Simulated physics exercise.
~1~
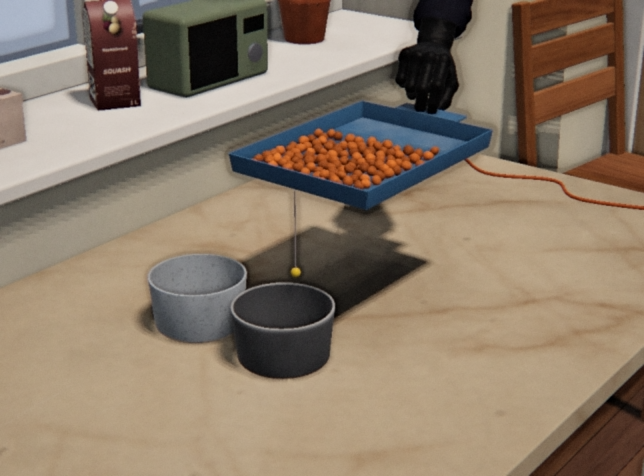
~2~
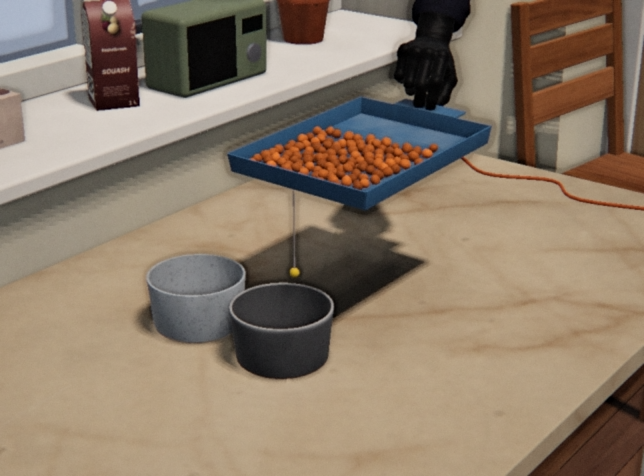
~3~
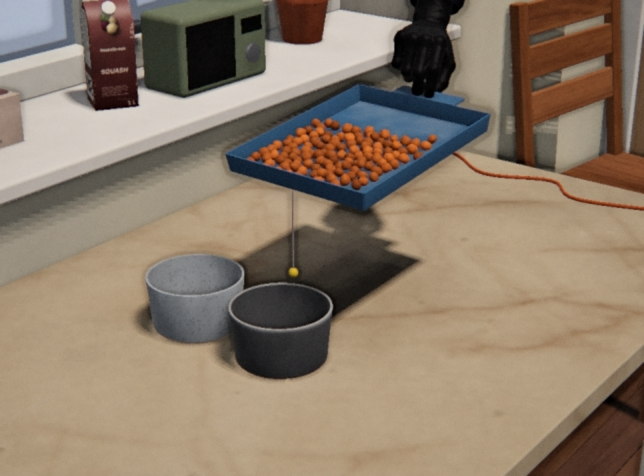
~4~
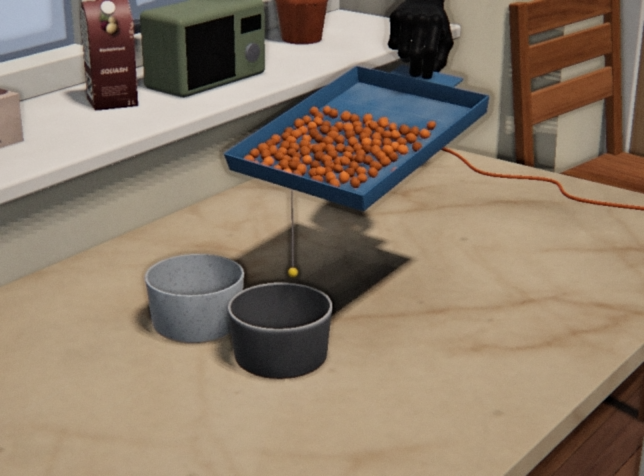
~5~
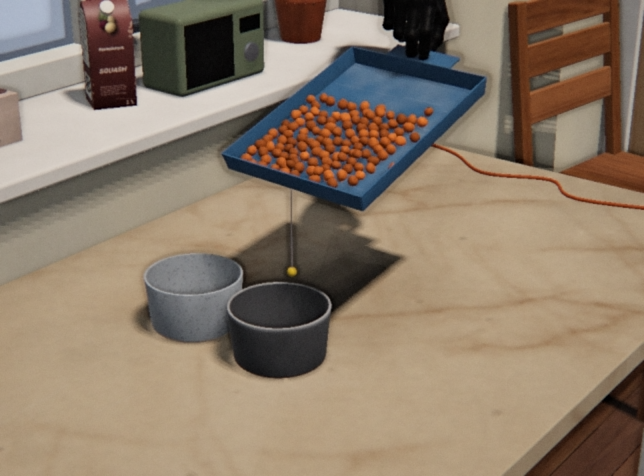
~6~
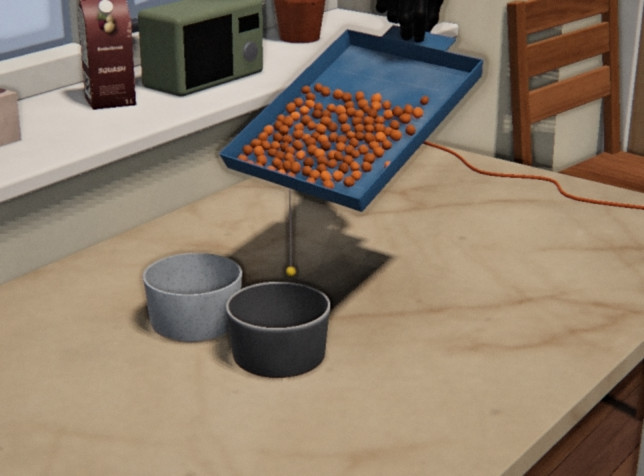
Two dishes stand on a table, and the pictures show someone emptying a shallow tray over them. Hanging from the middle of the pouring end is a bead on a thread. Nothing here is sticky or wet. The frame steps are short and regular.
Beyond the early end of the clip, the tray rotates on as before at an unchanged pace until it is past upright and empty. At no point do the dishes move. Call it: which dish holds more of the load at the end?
The right one holds more.
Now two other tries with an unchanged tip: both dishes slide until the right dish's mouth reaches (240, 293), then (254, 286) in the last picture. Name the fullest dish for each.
The dish to the right at the first, the dish to the right at the second.
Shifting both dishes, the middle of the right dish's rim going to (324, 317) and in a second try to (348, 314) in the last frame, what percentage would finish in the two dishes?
Near 80 and 50 percent respectively.
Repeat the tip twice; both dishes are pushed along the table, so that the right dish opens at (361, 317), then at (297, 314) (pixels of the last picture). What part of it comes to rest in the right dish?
20 % and 60 %.
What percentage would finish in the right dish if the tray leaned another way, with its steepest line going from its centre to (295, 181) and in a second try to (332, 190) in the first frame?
Lab note: Try 1 = 40 %, try 2 = 50 %.
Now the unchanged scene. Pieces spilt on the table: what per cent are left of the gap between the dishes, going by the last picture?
I'd put it at around 40 per cent.
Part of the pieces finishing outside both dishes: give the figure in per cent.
It works out to close to 30 per cent.
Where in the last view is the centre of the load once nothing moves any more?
Roughly at pixel (277, 352).
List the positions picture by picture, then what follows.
Corners of the pouring end at (232, 153) and (367, 190), level; middle of the load at (334, 161), coated peanuts; left dish at (164, 312); right dish at (250, 346); bead on its thread at (296, 272), in the first picture.
Corners of the pouring end at (231, 153) and (365, 191), level; middle of the load at (332, 160), in the second picture.
Corners of the pouring end at (229, 153) and (363, 192), tipped barely, level across its low end; middle of the load at (331, 156), in the third picture.
Corners of the pouring end at (227, 153) and (362, 193), tipped a little, level across its low end; middle of the load at (330, 149), in the fourth picture.
Corners of the pouring end at (225, 153) and (360, 195), tipped clearly, level across its low end; middle of the load at (327, 143), in the fifth picture.
Corners of the pouring end at (223, 153) and (358, 196), tipped clearly, level across its low end; middle of the load at (323, 140), about a third on the move; left dish at (159, 311); right dish at (245, 345), in the sixth picture.
Soon after the last picture, tray tipped steeply; all on the tray.
A little later, tray tipped past a quarter turn; nearly all on the tray; a stray few in the right dish.
Later still, tray tipped past a quarter turn; about half in the right dish; a small part in the left dish; about a third outside both.
At rest, tray tipped past a quarter turn; about half in the right dish; a small part in the left dish; about a third outside both.
